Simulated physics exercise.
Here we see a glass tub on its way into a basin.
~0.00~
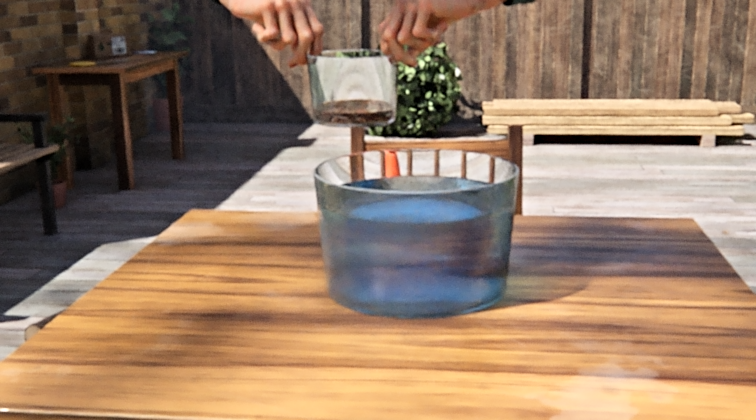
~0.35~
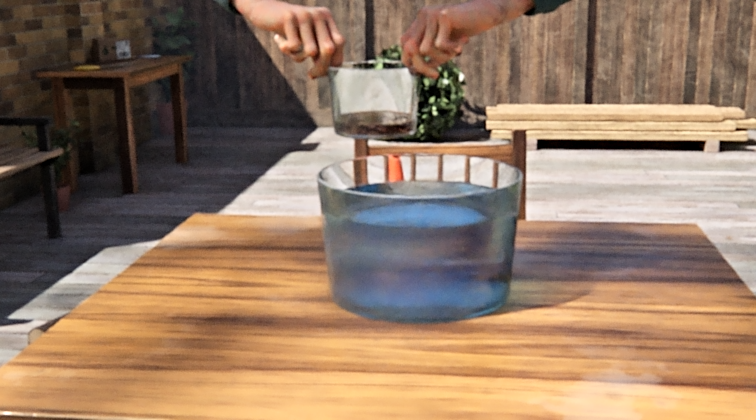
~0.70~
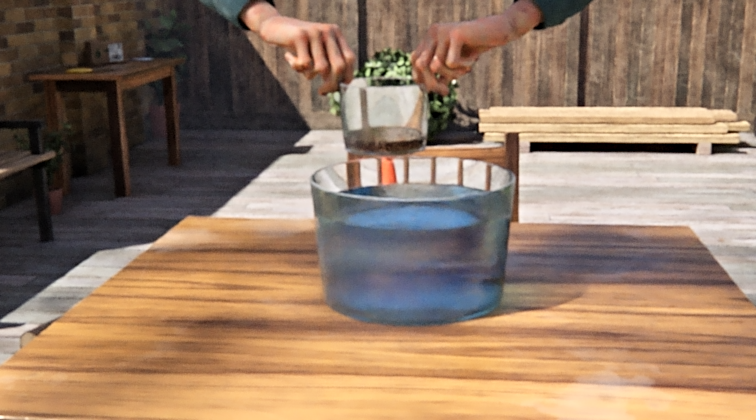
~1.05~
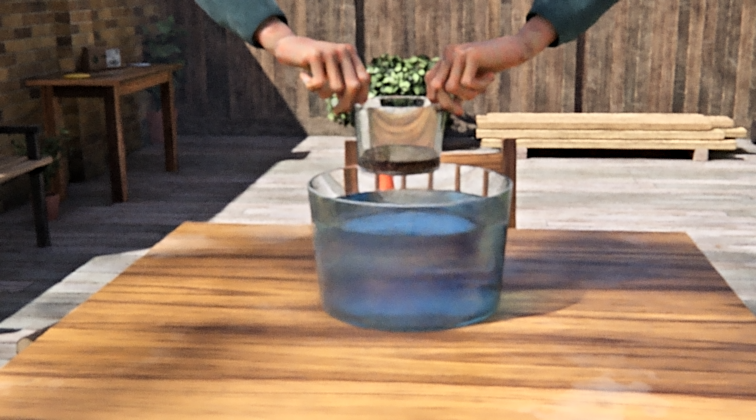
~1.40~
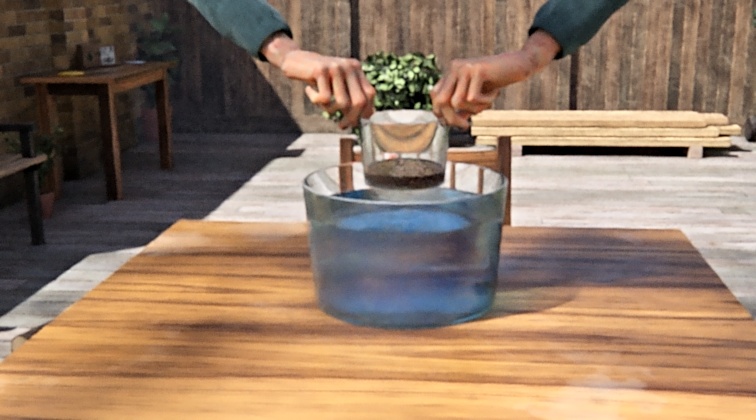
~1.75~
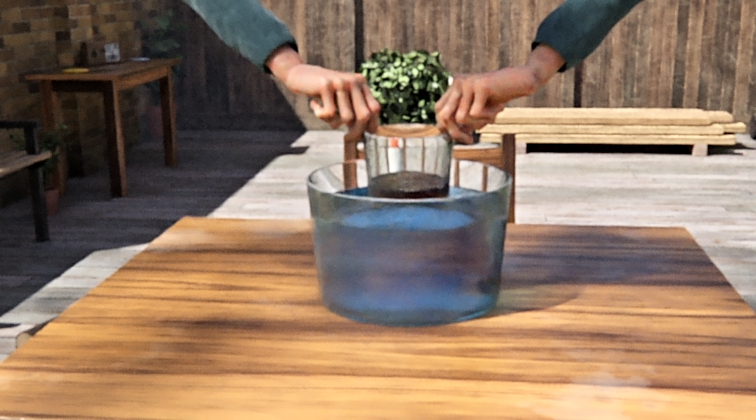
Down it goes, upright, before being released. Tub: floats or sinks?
It is left on top.
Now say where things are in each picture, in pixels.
The first picture shows tub (354, 86) nearly empty; above the basin.
The second picture shows tub nearly empty, surface at (375, 119); coming down.
The third picture shows tub (385, 113) nearly empty; lower.
The fourth picture shows tub nearly empty, surface at (399, 154); lower still.
The fifth picture shows tub (404, 147) nearly empty; close to the surface.
The sixth picture shows tub nearly empty, surface at (409, 183); just over the surface.
After 2.2 s, the tub dips into the water.
After 2.8 s, it bobs and steadies.
After 5.0 s, the tub floats with about half of its side showing.
